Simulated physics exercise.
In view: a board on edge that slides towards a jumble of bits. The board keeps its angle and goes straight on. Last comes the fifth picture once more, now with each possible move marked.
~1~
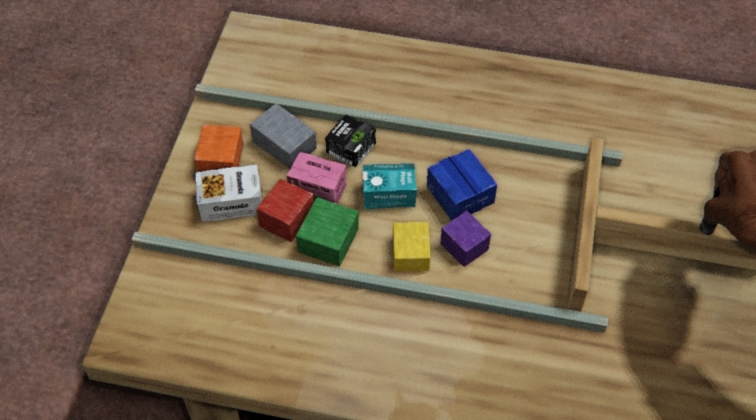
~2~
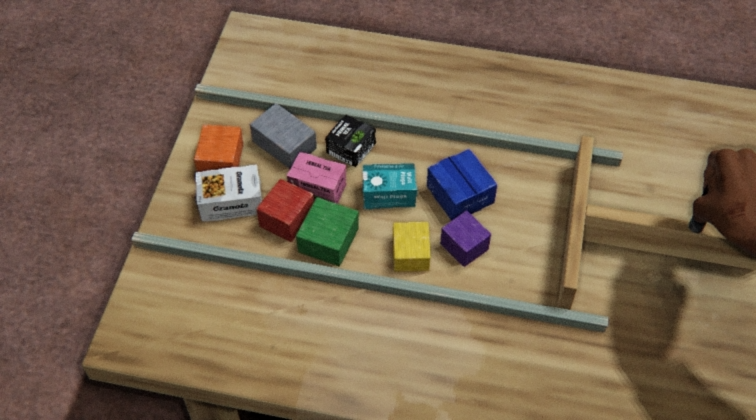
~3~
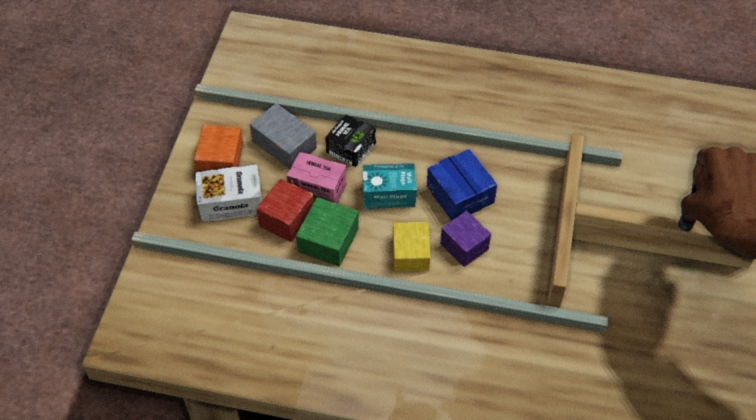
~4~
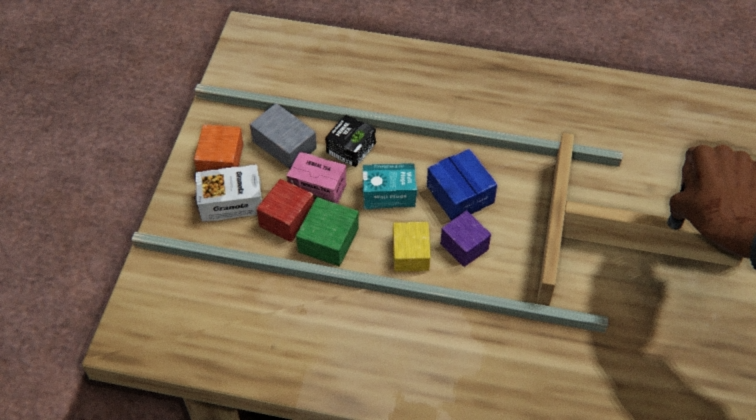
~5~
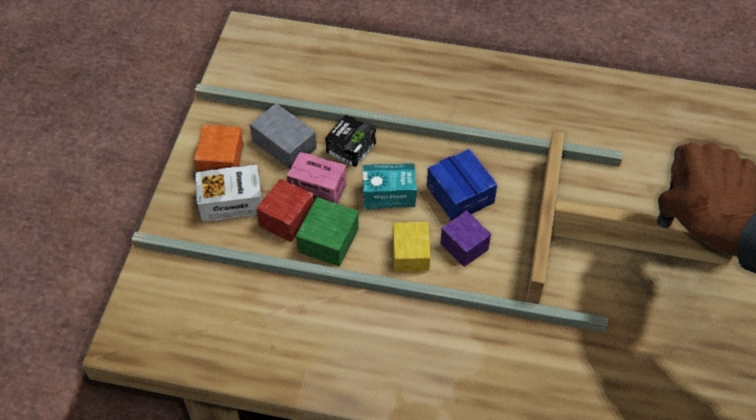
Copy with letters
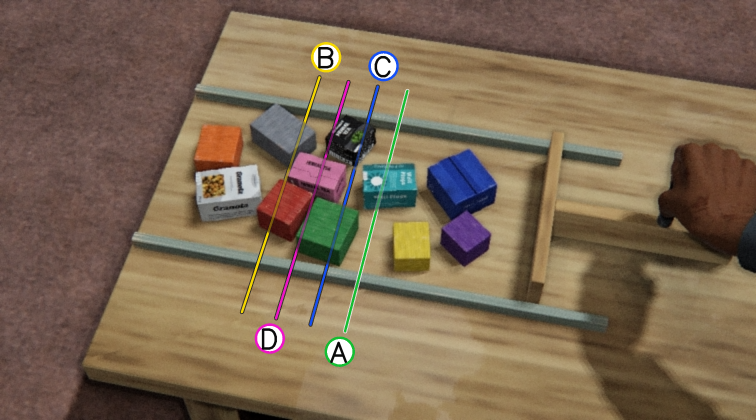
A hand sliding a wooden board on edge slowly leftward between two rails towards scattered coloured blocks and small packets, which stay still.
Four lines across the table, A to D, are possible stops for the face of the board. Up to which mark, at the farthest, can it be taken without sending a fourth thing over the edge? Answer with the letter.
As far as mark B.
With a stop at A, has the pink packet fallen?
No.
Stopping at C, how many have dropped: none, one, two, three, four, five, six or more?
The count is none.
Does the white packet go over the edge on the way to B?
By then, yes.
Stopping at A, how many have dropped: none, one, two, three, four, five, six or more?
In all, none.
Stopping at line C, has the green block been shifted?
Yes.
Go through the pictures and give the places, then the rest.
Black packet (351, 141); grey block (284, 137); yellow block (411, 247), in the first picture.
Board (580, 208); red block (286, 210), in the second picture.
Board (569, 206); blue box (461, 185), in the third picture.
Board (559, 204); pink packet (317, 180), in the fourth picture.
Board (549, 203); turquoise box (389, 186); orange block (219, 152); black packet (351, 141), in the fifth picture.
On the marked copy, A at (379, 201); B at (284, 185); C at (347, 195); D at (315, 190).
Taking B. A third of the way, board (452, 187); pink packet (311, 179); yellow block (388, 249).
Two thirds of the way, board (357, 171); white packet (177, 206); orange block (206, 151).
When it is over, board (287, 159); orange block over the edge; white packet over the edge; two fallen.
As for the rest, A is within the limit but short; C is within the limit but short; D is within the limit but short.
